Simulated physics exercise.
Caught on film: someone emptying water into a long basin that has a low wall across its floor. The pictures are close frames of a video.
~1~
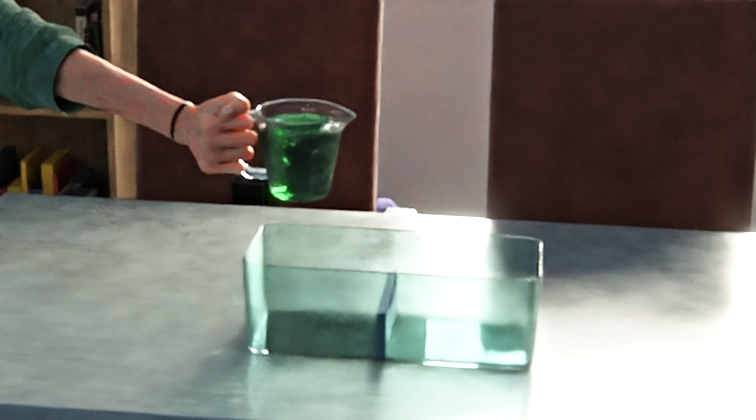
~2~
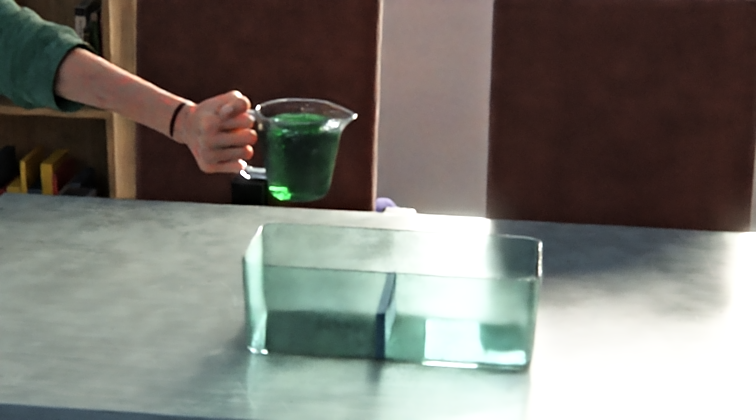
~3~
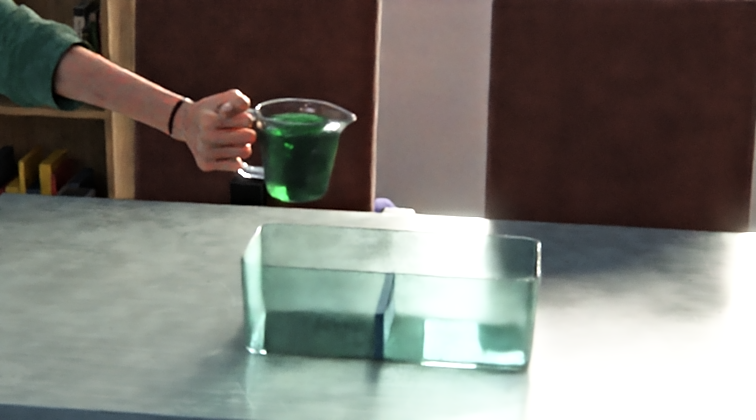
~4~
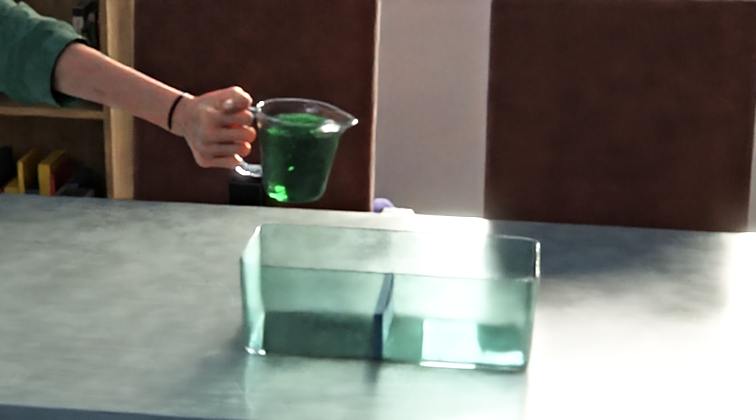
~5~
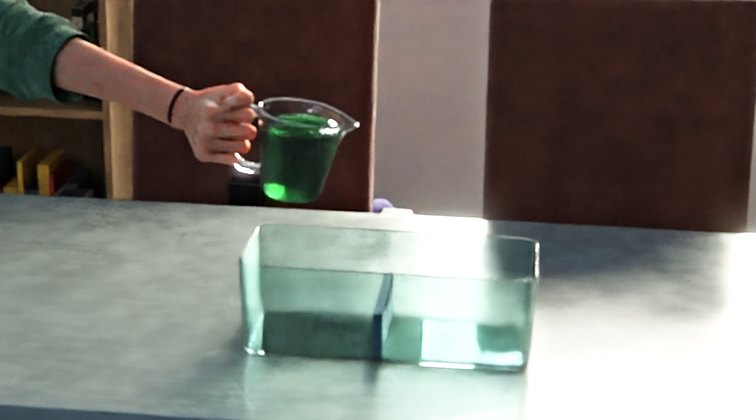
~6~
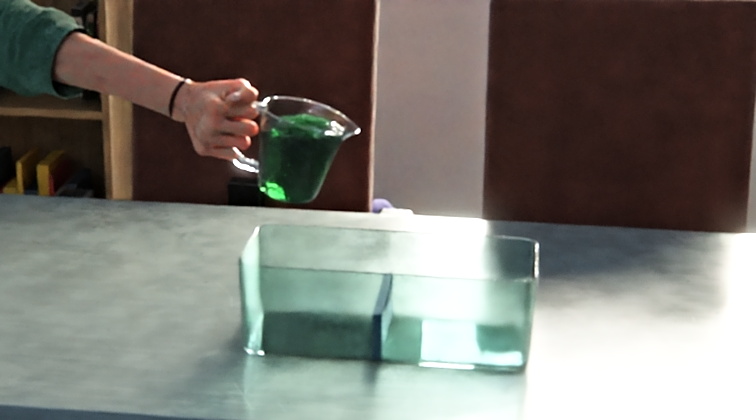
A hand in a green sleeve with a dark wristband reaches in from the left, holding a clear jug of green liquid above a grey table, seen from slightly above. Below it sits a long, clear, green-tinted basin with a low dark divider, and behind are brown panels and a wooden shelf. The hand slowly tilts the jug slightly rightward, while the camera barely shifts.
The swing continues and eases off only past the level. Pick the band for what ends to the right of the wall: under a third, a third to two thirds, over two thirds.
In the end between a third and two thirds is right of the wall.
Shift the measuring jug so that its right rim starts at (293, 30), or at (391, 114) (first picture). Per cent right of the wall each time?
First some 5, then 95 per cent.
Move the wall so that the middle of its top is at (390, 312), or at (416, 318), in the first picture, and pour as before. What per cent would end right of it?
In turn 60 and 20 in a hundred.
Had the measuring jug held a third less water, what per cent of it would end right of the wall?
About 30 per cent.
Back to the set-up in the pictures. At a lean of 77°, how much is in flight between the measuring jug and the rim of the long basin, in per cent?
It comes to 25 per cent or so.
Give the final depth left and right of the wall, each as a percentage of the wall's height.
Some 10 per cent left and 20 right.
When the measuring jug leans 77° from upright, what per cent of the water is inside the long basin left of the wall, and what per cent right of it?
Left about 0, right about 10.
A moment on, the measuring jug is tipped on its side and 63 per cent is still to pour, 0 is left of the wall and 12 right of it.
Next, the measuring jug is tipped right over and 9 per cent is still to pour, 26 is left of the wall and 54 right of it.
Then the measuring jug is tipped right over and 0 per cent is still to pour, 43 is left of the wall and 56 right of it.
Later the measuring jug is tipped right over and 0 per cent is still to pour, 43 is left of the wall and 56 right of it.
Finally, 43 per cent lies left of the wall, 56 right of it and 1 outside.
